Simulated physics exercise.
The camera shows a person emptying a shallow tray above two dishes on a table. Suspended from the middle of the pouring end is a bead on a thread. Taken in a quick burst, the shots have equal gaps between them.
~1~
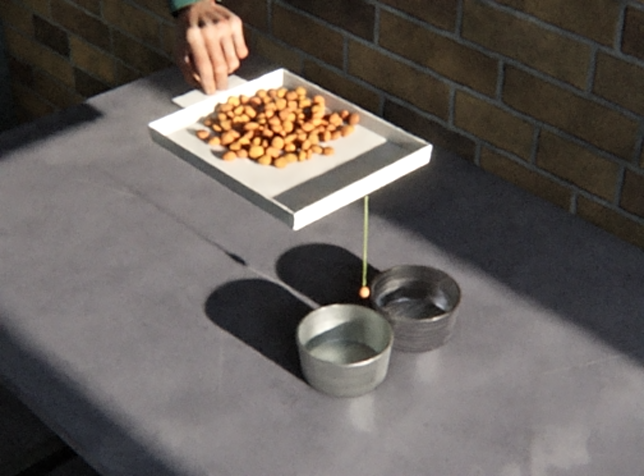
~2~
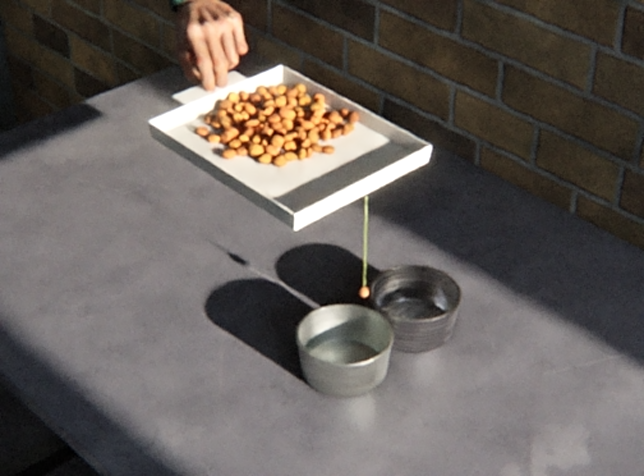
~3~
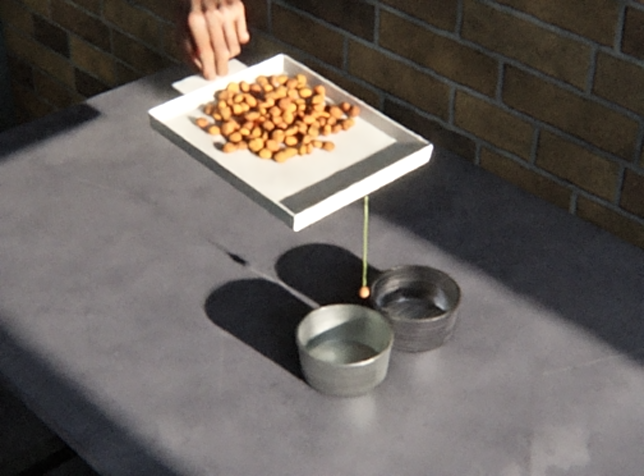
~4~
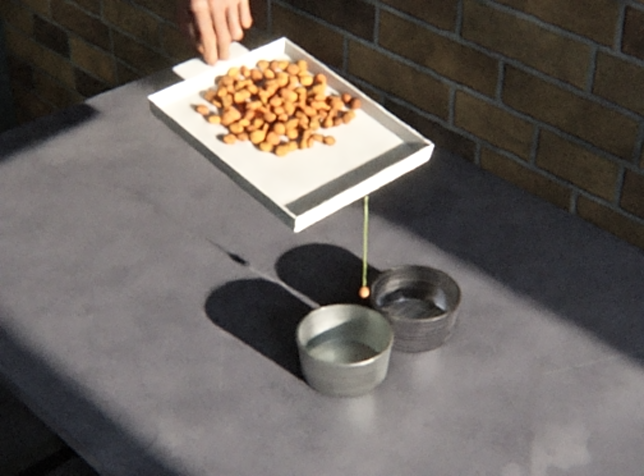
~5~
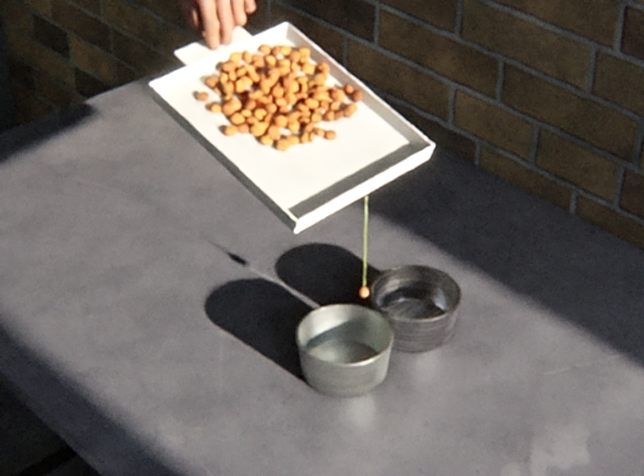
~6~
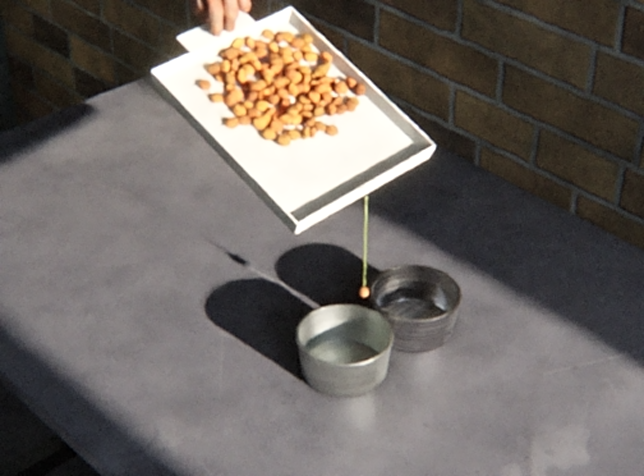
At first, a hand holds a white tray of small brown pieces nearly level above two metal dishes on a grey table, a bead hanging from its front edge. Then the hand raises the back of the tray, gradually steepening its slope, while the pieces stay heaped near the back.
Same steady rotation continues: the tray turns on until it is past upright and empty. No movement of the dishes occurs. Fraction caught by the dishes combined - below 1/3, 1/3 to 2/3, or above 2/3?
The catch sits mid-range.
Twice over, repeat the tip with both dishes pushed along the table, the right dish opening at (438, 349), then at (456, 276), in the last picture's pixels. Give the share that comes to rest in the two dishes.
Near 30 % and 30 %.
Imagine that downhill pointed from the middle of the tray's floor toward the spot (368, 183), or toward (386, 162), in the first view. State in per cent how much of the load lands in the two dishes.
50 % and 50 %.
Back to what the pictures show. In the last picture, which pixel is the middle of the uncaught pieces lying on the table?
At about (424, 409).
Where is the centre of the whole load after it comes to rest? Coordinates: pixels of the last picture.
Centre at rest: Close to (364, 379).
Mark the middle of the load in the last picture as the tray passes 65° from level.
Centre estimate: (353, 187).
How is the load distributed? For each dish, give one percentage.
Roughly: Left 40 %, right 10 %.
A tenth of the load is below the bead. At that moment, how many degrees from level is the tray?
Roughly 75 degrees of tilt.
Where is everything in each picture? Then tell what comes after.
In the first picture, corners of the pouring end at (295, 213) and (428, 145), level; middle of the load at (273, 127), bits of cat kibble; left dish at (377, 370); right dish at (447, 326); bead on its thread at (364, 292).
In the second picture, corners of the pouring end at (295, 213) and (428, 145), level; middle of the load at (273, 124).
In the third picture, corners of the pouring end at (296, 215) and (429, 145), tipped barely, lowest at the left corner; middle of the load at (273, 117).
In the fourth picture, corners of the pouring end at (297, 217) and (430, 145), tipped a little, lowest at the left corner; middle of the load at (274, 106).
In the fifth picture, corners of the pouring end at (298, 219) and (432, 145), tipped clearly, lowest at the left corner; middle of the load at (275, 95).
In the sixth picture, corners of the pouring end at (298, 222) and (433, 145), tipped clearly, lowest at the left corner; middle of the load at (278, 86); left dish at (377, 370); right dish at (447, 326).
Soon after the last picture, tray tipped steeply; most on the tray; a small part in the air.
A little later, tray tipped past a quarter turn; about half on the tray; about a quarter in the left dish; a stray few in the right dish; about a third outside both; a small part in the air.
Later still, tray tipped past a quarter turn; about a third in the left dish; a small part in the right dish; about half outside both.
At rest, tray tipped past a quarter turn; about a third in the left dish; a small part in the right dish; about half outside both.
